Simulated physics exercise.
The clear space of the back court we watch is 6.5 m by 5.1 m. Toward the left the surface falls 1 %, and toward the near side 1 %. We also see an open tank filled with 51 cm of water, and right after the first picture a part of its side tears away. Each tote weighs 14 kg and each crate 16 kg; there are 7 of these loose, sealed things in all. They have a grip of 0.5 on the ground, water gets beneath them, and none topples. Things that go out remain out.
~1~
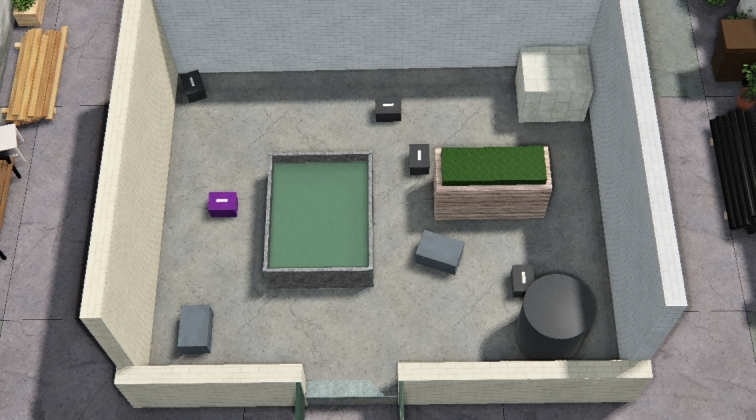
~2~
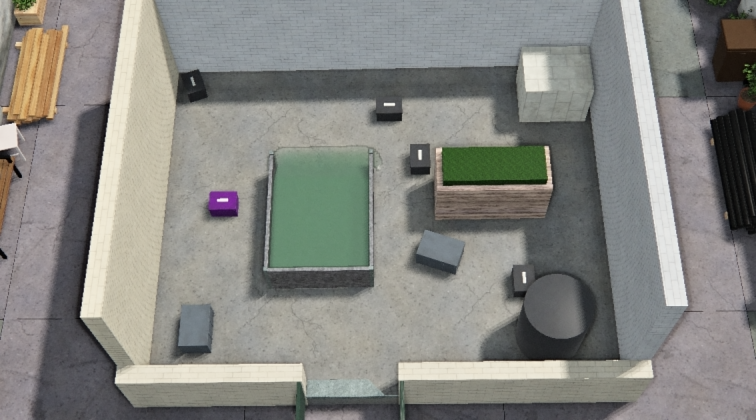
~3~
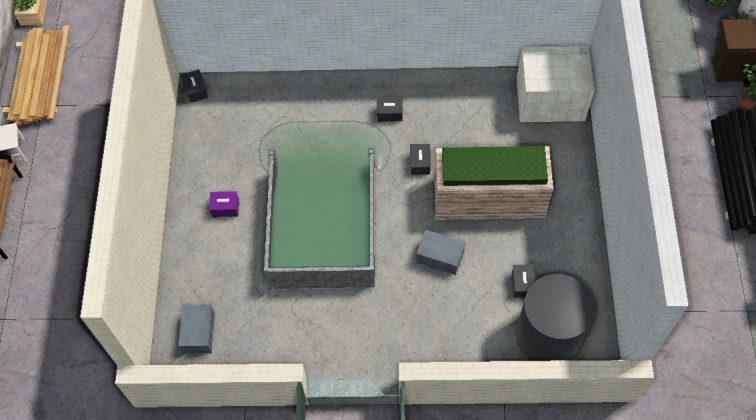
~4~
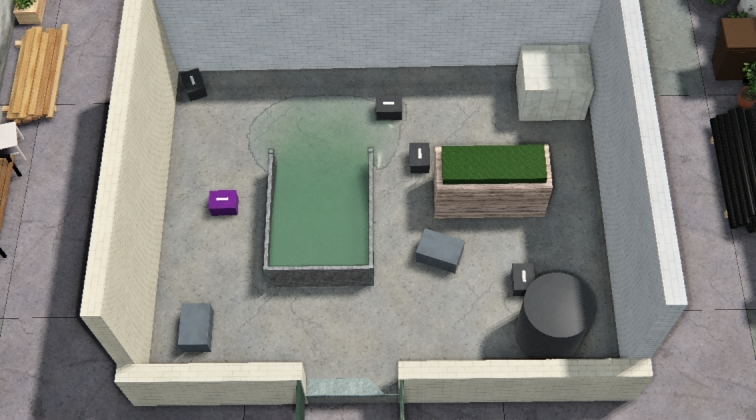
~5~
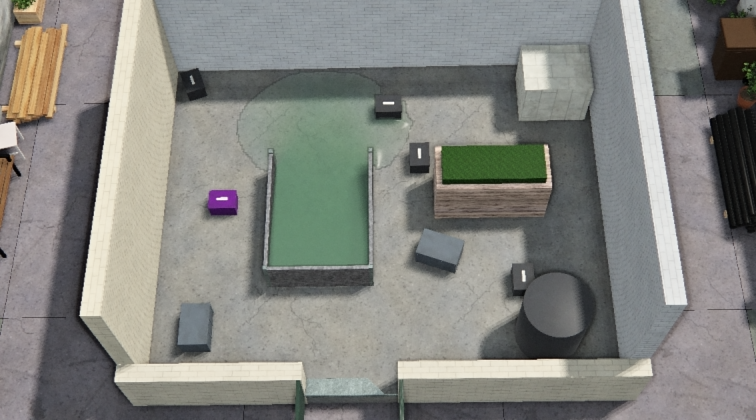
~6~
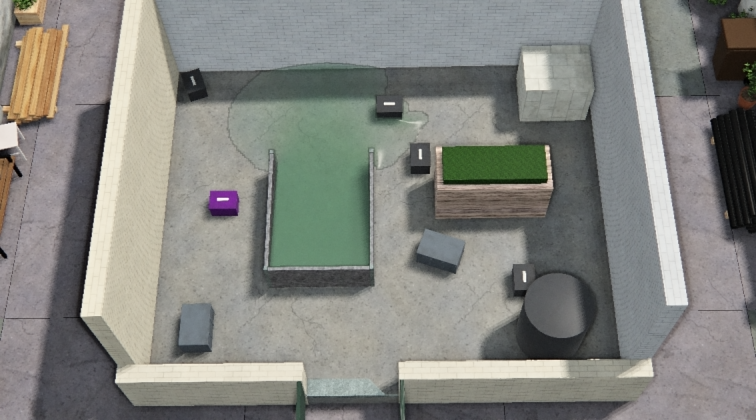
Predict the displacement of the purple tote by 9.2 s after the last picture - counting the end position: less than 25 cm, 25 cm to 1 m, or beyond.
I'd bet it shuffles a short distance.
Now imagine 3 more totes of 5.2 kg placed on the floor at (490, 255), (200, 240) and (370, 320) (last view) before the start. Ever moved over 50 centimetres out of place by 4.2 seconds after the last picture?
Going one by one: Not far enough, too far, not far enough.
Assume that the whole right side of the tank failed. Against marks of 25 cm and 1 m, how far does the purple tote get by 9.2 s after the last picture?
So the purple tote keeps its position.
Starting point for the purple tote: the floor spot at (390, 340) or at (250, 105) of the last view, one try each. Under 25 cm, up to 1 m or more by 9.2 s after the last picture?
From the first place it is barely disturbed; from the second it goes well off.
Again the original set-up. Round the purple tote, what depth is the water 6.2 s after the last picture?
4 cm, roughly.
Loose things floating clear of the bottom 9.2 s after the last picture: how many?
Just then, the number is 0.
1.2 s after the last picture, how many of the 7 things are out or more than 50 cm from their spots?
I make it 1 by then.
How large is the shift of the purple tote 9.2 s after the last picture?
Roughly 60 cm.
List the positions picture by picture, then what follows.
The first frame shows the purple tote at (222, 201) rests on the ground; 2.6 m2 under water; 0 of 7 have shifted.
The second frame shows the purple tote at (223, 200) rests on the ground; 3.3 m2 under water; 0 of 7 have shifted.
The third frame shows the purple tote at (223, 200) rests on the ground; 4.2 m2 under water; 0 of 7 have shifted.
The fourth frame shows the purple tote at (223, 199), on the bottom; water covers 5.2 m2; 0 of 7 have shifted.
The fifth frame shows the purple tote at (222, 199) rests on the ground; water covers 6.3 m2; 0 of 7 have shifted.
The sixth frame shows the purple tote at (223, 200) rests on the ground; water covers 7.0 m2; 0 of 7 have shifted.
Then, 1.2 s after the last picture the purple tote is near (223, 200), 0.0 m from its start, aground; 0 of 7 are out; 1 afloat.
Then, 3.8 s after the last picture the purple tote is near (237, 222), 0.4 m from its start, aground; 0 of 7 are out; 0 afloat.
Then, 6.2 s after the last picture the purple tote is near (243, 232), 0.6 m from its start, aground; 0 of 7 are out; 1 afloat.
Then, 9.2 s after the last picture the purple tote is near (243, 232), 0.6 m from its start, aground; 0 of 7 are out; 0 afloat.
